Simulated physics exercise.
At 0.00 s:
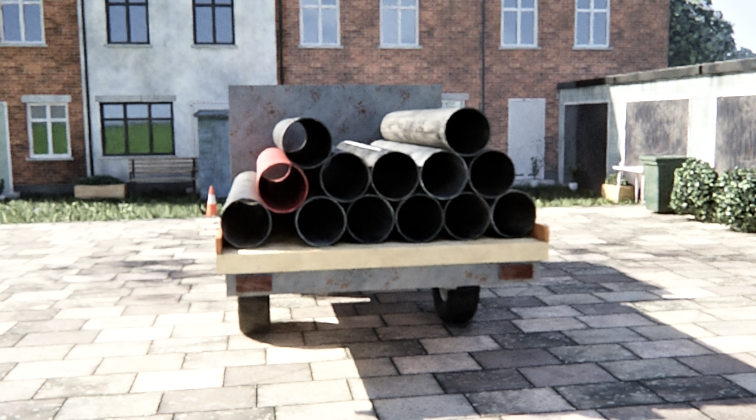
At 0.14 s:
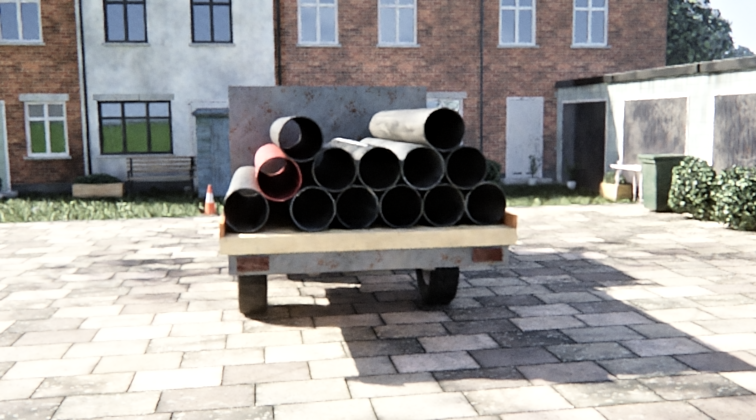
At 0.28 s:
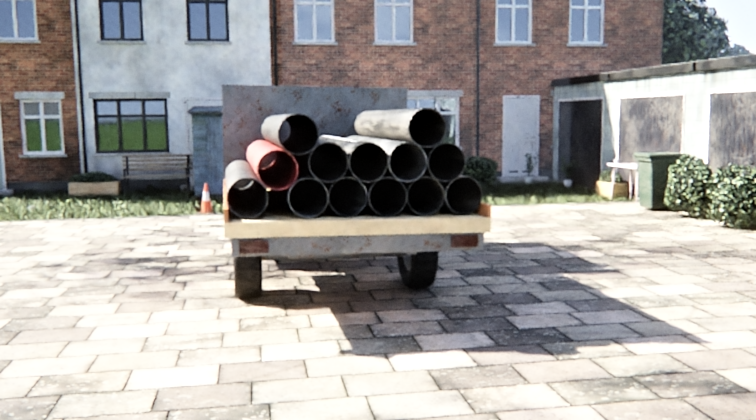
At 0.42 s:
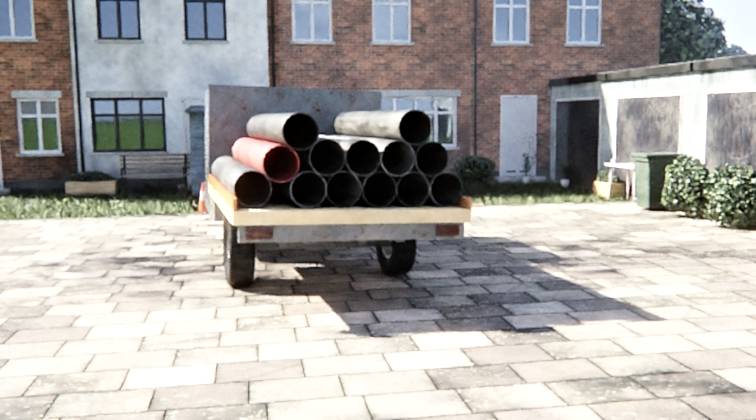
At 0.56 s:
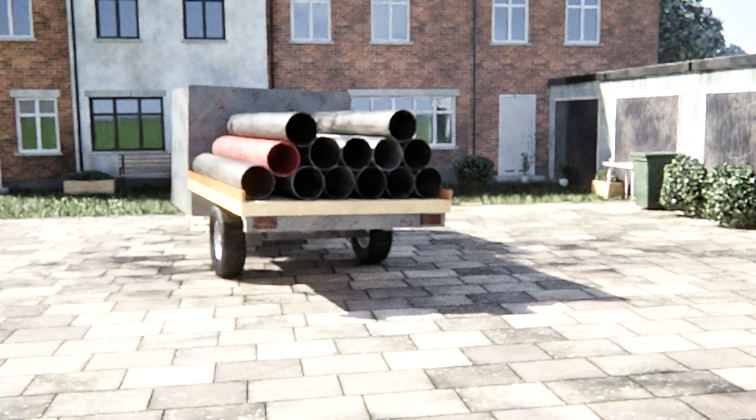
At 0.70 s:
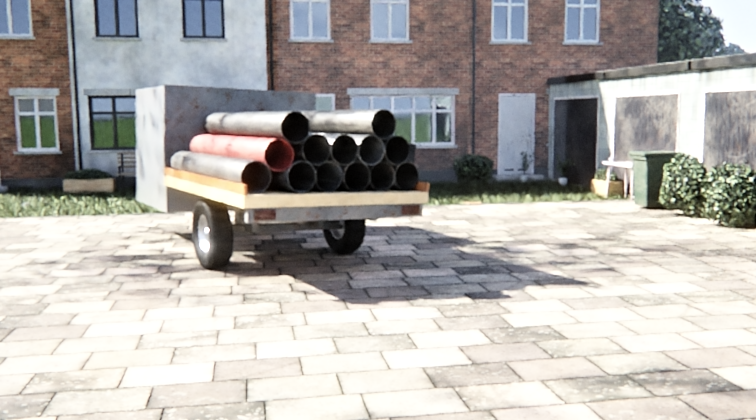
In a paved yard before brick houses, a flatbed carrying stacked black pipes and one red pipe rolls away, swinging left.
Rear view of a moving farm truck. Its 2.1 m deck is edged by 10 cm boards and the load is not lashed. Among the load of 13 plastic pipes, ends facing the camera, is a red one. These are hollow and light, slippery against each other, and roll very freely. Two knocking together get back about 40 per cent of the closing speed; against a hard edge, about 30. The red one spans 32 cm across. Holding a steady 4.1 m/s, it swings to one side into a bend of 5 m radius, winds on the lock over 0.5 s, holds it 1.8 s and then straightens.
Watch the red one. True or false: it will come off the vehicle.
False.
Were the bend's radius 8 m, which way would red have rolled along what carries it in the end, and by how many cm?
It would end up about 0 cm to the right.
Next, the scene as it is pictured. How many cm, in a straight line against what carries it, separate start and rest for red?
Red shifts by 0.
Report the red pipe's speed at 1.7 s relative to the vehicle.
Reading: Roughly 0.0 m/s.
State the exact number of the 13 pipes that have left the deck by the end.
Exactly 0.
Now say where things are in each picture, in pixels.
Red (283, 188); 6 of the 13 make up the bottom layer, in the first picture.
Red (279, 179); the deck is level, in the second picture.
Red (278, 170); the deck slopes 1° down to the right, in the third picture.
Red (281, 164); the deck slopes 2° down to the right, in the fourth picture.
Red (284, 159); the deck slopes 3° down to the right, in the fifth picture.
Red (280, 155); the deck slopes 3° down to the right, in the sixth picture.
By 1.7 s, red is up on others, 40 cm from the left edge; 0 of 13 are off.
Finally (2.9 s), red is up on others, 40 cm from the left edge; 0 of 13 are off.
